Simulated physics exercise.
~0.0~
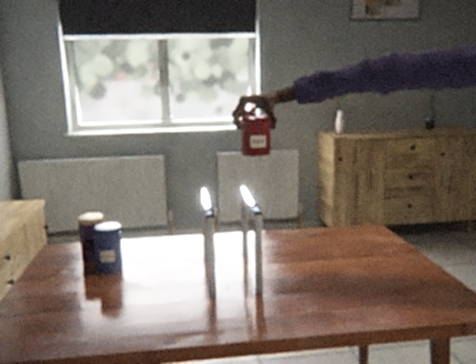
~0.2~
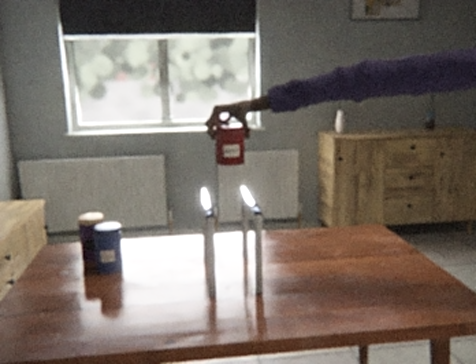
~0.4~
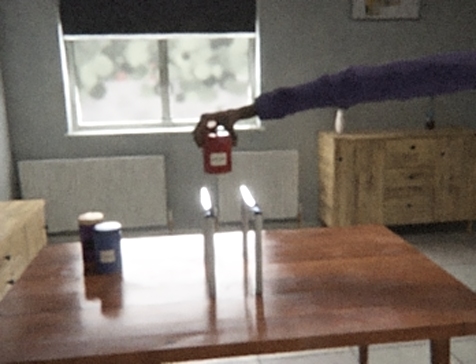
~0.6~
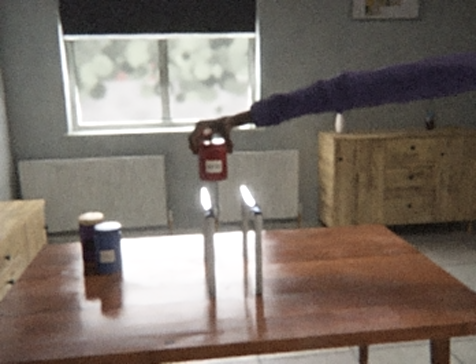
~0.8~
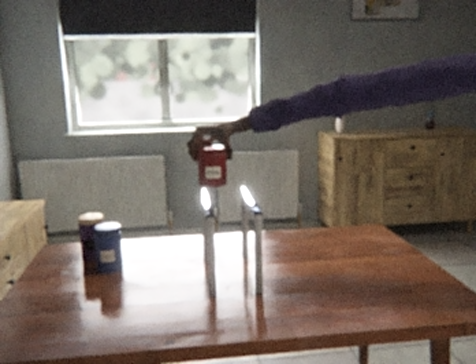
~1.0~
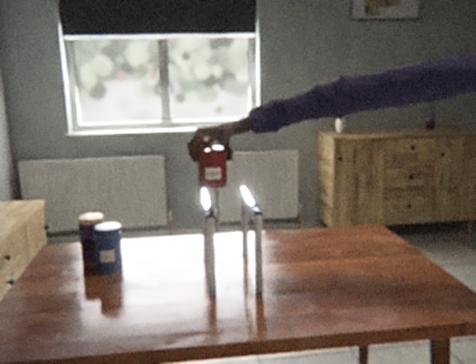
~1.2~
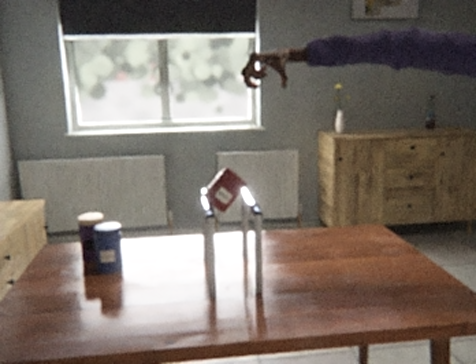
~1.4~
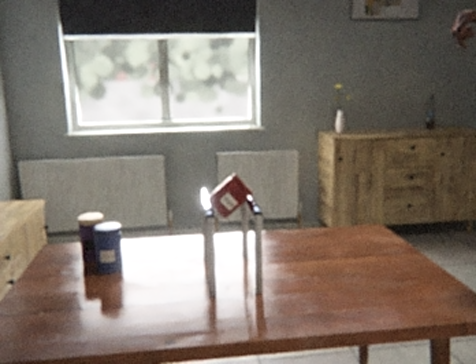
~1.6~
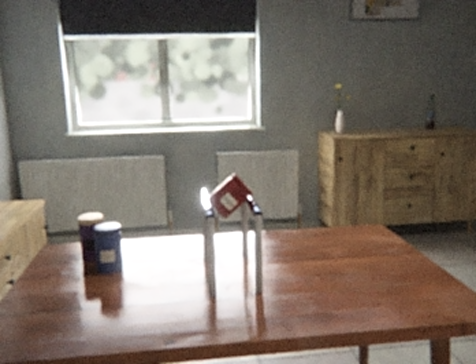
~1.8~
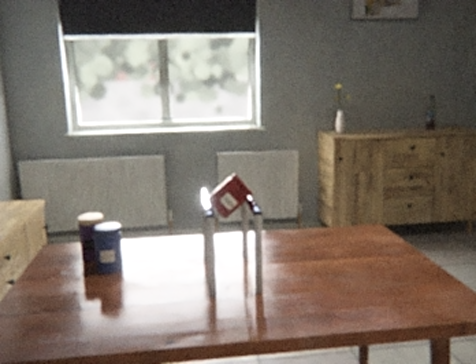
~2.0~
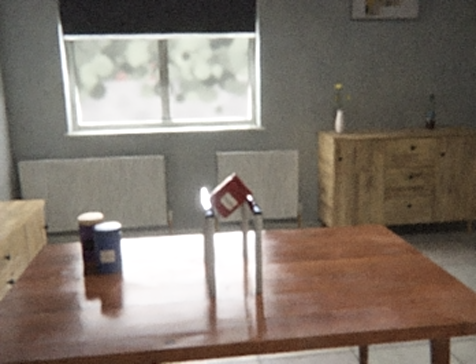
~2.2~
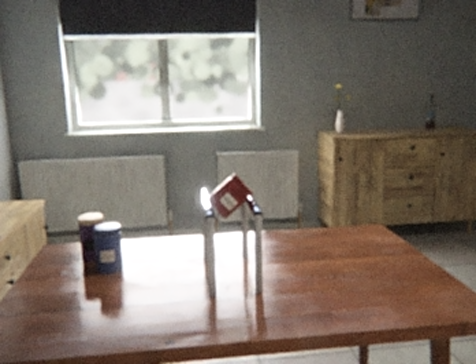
Red jar lowered by a hand over a gapped stand, tipping sideways on release and lodging at a slant across the gap.
